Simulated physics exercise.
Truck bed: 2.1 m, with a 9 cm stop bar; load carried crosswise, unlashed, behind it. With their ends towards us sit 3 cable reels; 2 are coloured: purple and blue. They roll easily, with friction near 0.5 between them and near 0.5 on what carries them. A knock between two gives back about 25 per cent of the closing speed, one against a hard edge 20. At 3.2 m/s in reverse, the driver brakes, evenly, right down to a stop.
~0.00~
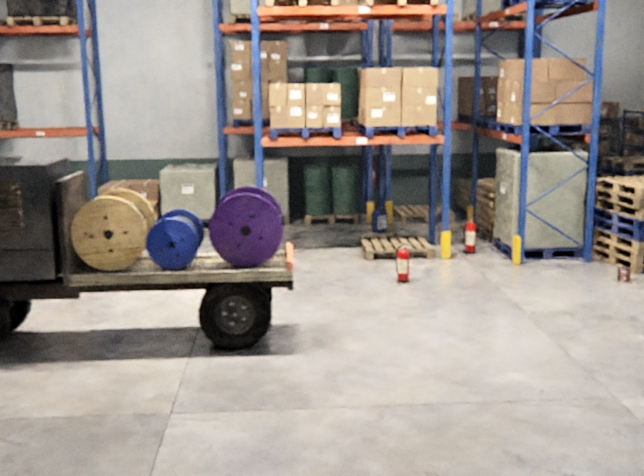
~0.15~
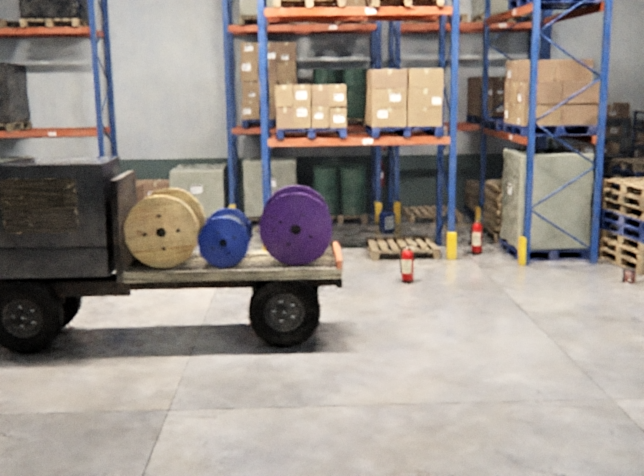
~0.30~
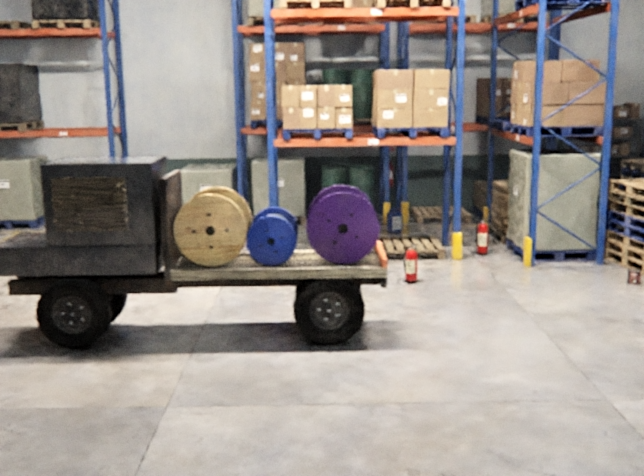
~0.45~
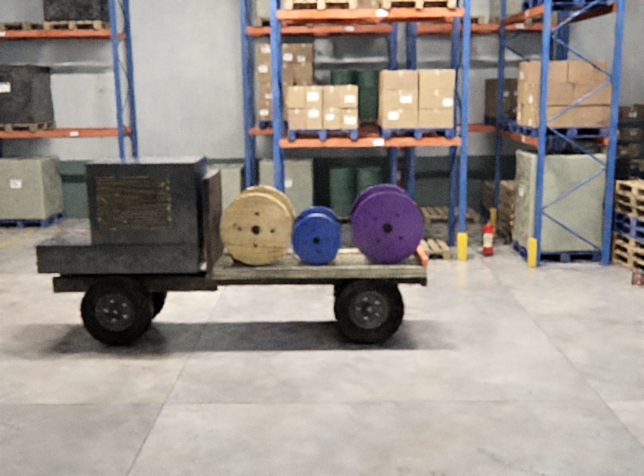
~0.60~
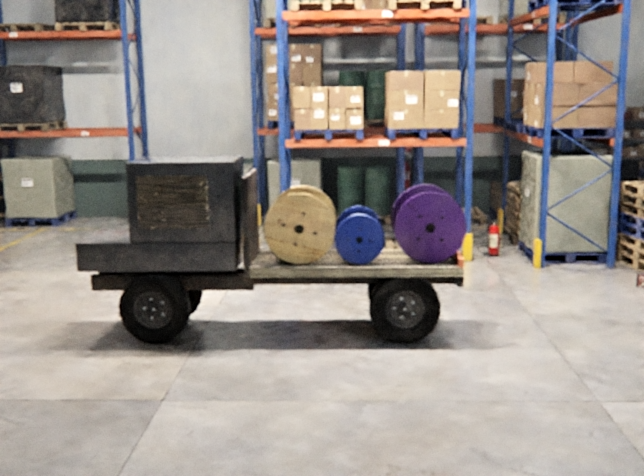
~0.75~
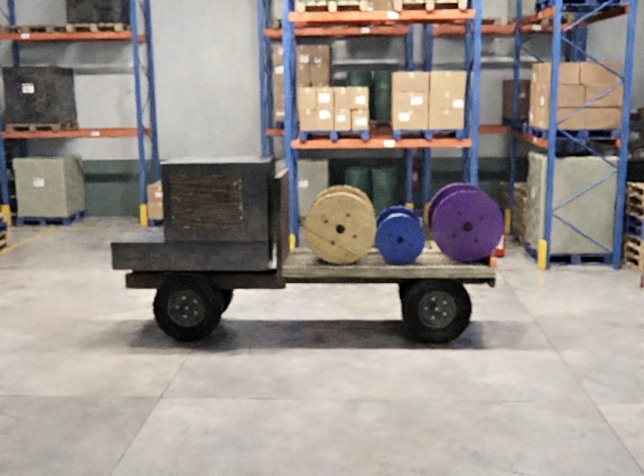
At the start, a dark truck enters from the left of a warehouse, with a tan, a blue and a purple cable reel on its flat wooden bed. It rolls rightward past the shelving, gradually slowing, while the reels creep slightly toward the bed's right end, opening a small gap behind the tan one.
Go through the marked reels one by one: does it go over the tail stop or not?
One by one: The purple is still there. The blue is still there.
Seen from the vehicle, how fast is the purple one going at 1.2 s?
0.0 m/s, give or take.
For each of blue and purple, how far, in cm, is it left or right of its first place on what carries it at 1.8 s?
Blue 30 cm right, purple 20 cm right.
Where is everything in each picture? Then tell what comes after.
Purple at (246, 231), blue at (172, 244); tail bar at (290, 266); speed 3.2 m/s; 3 of the 3 make up the bottom layer on the bed, in the first picture.
Purple at (296, 230), blue at (223, 242); tail bar at (340, 264); speed 3.1 m/s, in the second picture.
Purple at (343, 229), blue at (272, 241); tail bar at (385, 263); speed 2.8 m/s, in the third picture.
Purple at (388, 229), blue at (317, 240); tail bar at (425, 263); speed 2.6 m/s, in the fourth picture.
Purple at (431, 228), blue at (359, 240); tail bar at (461, 263); speed 2.3 m/s, in the fifth picture.
Purple at (468, 227), blue at (400, 240); tail bar at (494, 263); speed 2.0 m/s, in the sixth picture.
After 1.2 s, purple is on the bed, 20 cm from the bar; blue is on the bed, 80 cm from the bar; 0 of 3 are off.
After 1.8 s, no change for purple, blue; 0 of 3 are off.
After 2.3 s, no change for purple, blue; 0 of 3 are off.
At rest (3.0 s), purple is on the bed, 25 cm from the bar; blue is on the bed, 85 cm from the bar; 0 of 3 are off.
